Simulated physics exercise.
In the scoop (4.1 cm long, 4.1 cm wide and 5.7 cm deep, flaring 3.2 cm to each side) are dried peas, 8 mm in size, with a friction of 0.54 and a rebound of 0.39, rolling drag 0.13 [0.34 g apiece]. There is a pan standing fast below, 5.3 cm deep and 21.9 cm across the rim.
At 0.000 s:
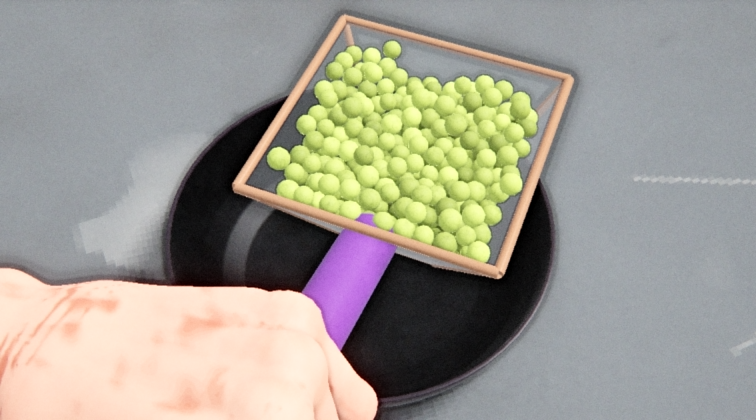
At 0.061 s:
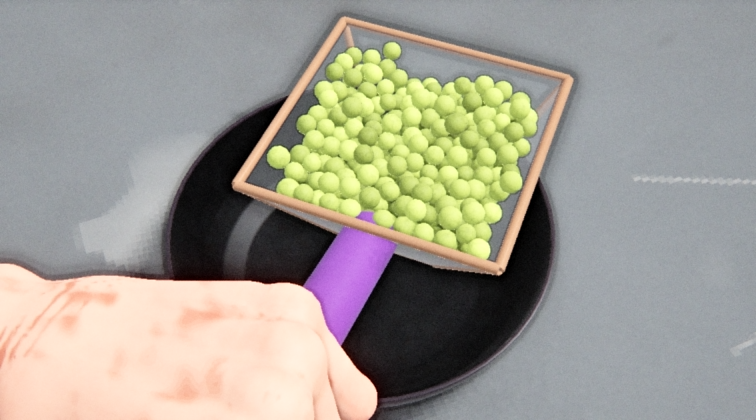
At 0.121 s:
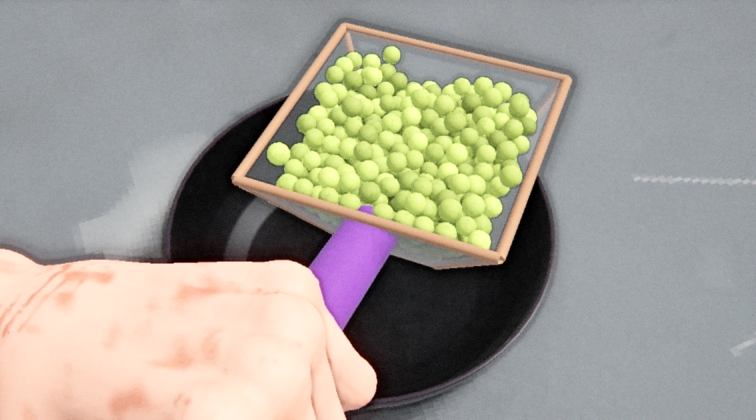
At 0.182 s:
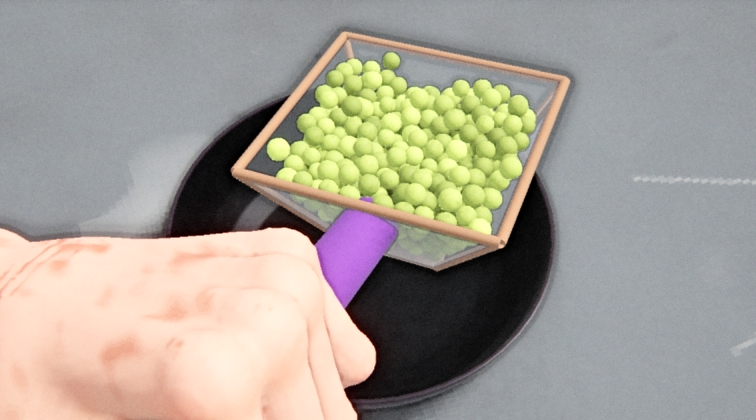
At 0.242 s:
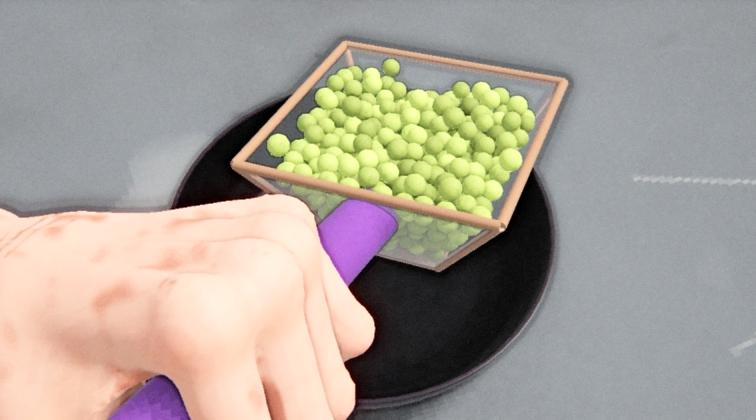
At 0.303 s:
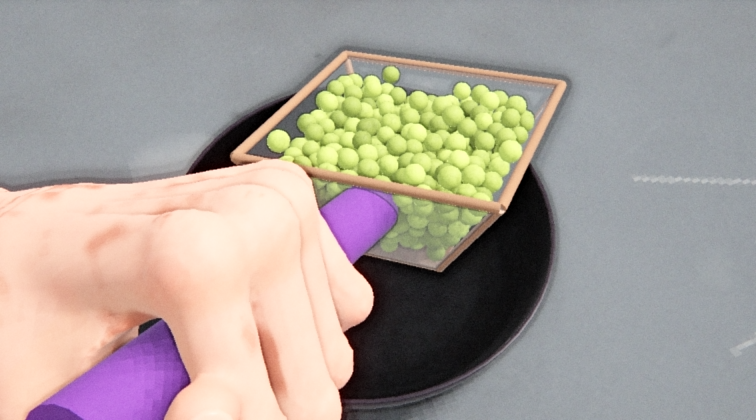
Above a dark round pan on a grey surface, a hand at the left grips the purple handle of a clear, copper-rimmed scoop filled with green dried peas. The scoop sits almost level at first, then tilts steadily backward, its clear side coming into view as the peas stay heaped inside.
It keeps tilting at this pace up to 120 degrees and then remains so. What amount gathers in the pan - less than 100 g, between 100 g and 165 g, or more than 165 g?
Middle band.
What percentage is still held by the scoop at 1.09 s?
About 45 percent of the load.
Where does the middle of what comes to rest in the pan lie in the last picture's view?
Close to pixel (366, 234) of the final picture.
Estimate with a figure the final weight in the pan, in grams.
Around 150 grams.
After 0.73 s, tilt 55 degrees; 0 g in the pan, scoop holds 100 %.
After 1.09 s, tilt 85 degrees; 66 g in the pan, scoop holds 45 %.
After 1.42 s, tilt 112 degrees; 151 g in the pan, scoop holds 0 %.
Then, at 1.73 s, tilt 120 degrees; 151 g in the pan, scoop holds 0 %.
In the end, at 2.0 s, 151 g in the pan, scoop holds 0 %.
